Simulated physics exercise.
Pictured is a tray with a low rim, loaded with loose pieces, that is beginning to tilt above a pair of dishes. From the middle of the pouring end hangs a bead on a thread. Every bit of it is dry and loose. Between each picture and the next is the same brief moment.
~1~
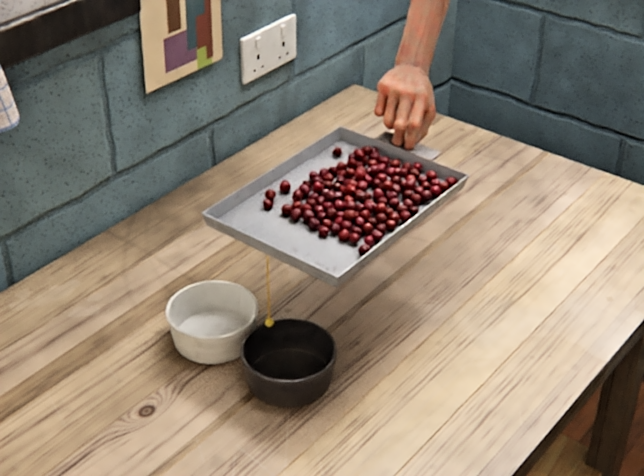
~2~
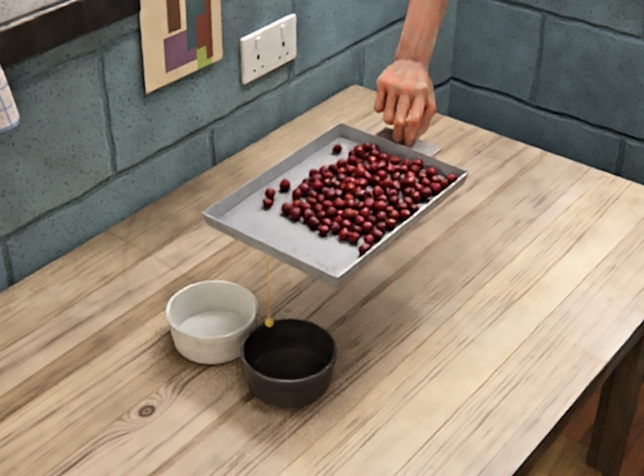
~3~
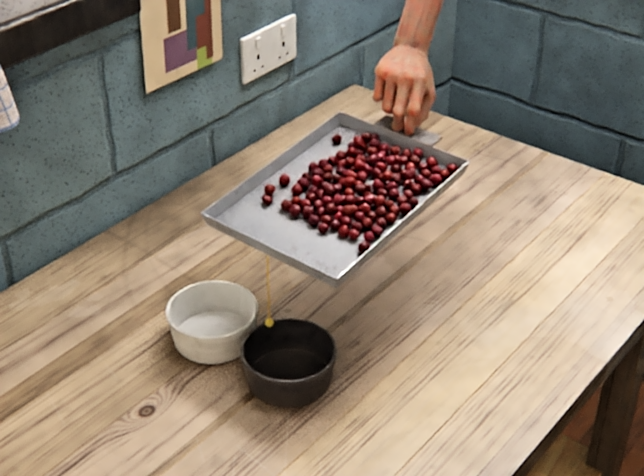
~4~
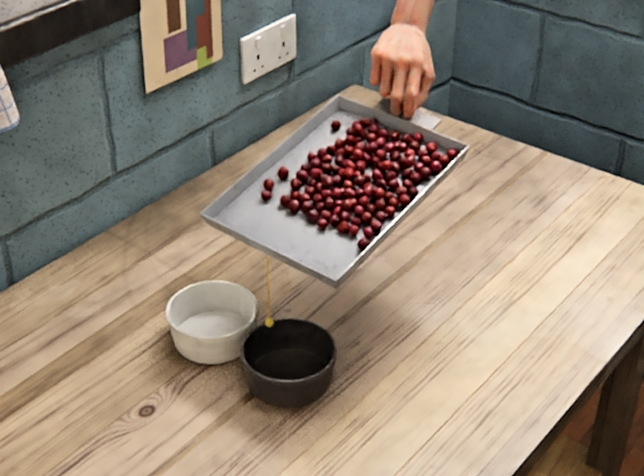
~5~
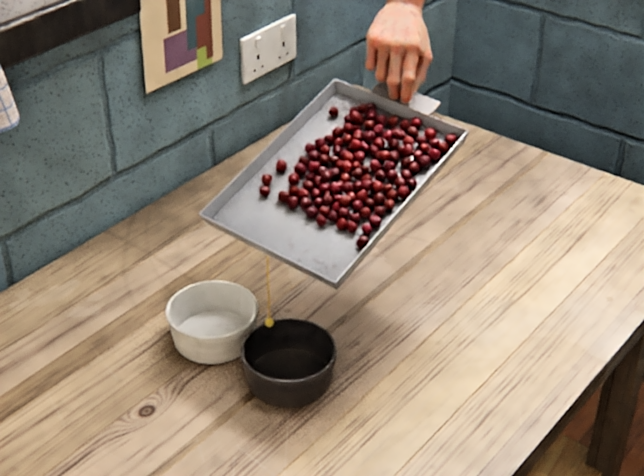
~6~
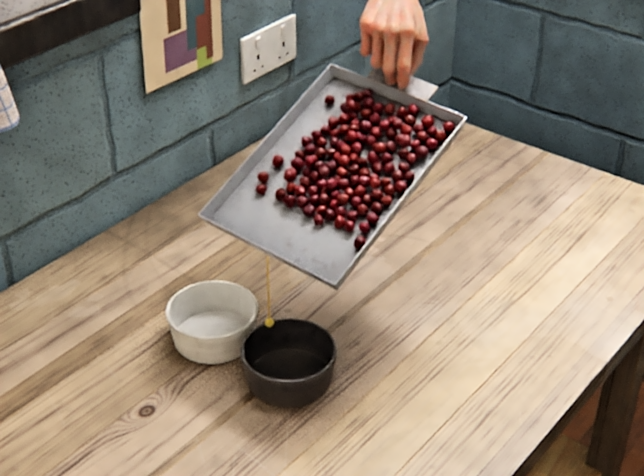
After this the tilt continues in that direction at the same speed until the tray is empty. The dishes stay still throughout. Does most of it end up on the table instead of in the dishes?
Yes: Looks like most of the load ends up spilled, you see.
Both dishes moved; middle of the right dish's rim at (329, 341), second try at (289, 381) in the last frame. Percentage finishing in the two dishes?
Around 0 and then 80 per cent.
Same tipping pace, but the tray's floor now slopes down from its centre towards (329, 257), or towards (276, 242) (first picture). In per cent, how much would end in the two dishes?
20 and 40 per cent, in that order.
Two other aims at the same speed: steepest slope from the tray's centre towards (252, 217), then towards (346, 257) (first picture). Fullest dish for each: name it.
So, the dish at the left the first time round, the dish at the right the second.
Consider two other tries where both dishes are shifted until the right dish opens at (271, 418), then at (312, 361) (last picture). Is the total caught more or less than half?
In order, they'd catch a minor share, and next a minor share.
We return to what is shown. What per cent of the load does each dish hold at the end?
Left dish around 0, right dish around 20, both in a hundred.
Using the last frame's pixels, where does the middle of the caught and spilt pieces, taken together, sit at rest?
Close to (253, 416) in the last picture.
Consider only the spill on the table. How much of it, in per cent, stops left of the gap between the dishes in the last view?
I make it about 60 percent or so.
Soon after the last picture, tray tipped steeply; nearly all on the tray; a stray few outside both; a small part in the air.
A little later, tray tipped past a quarter turn; about half on the tray; a small part in the right dish; a stray few in the left dish; about a quarter outside both; about a quarter in the air.
Later still, tray tipped past a quarter turn; about a quarter in the right dish; a stray few in the left dish; most outside both.
At rest, tray tipped past a quarter turn; about a quarter in the right dish; a stray few in the left dish; most outside both.
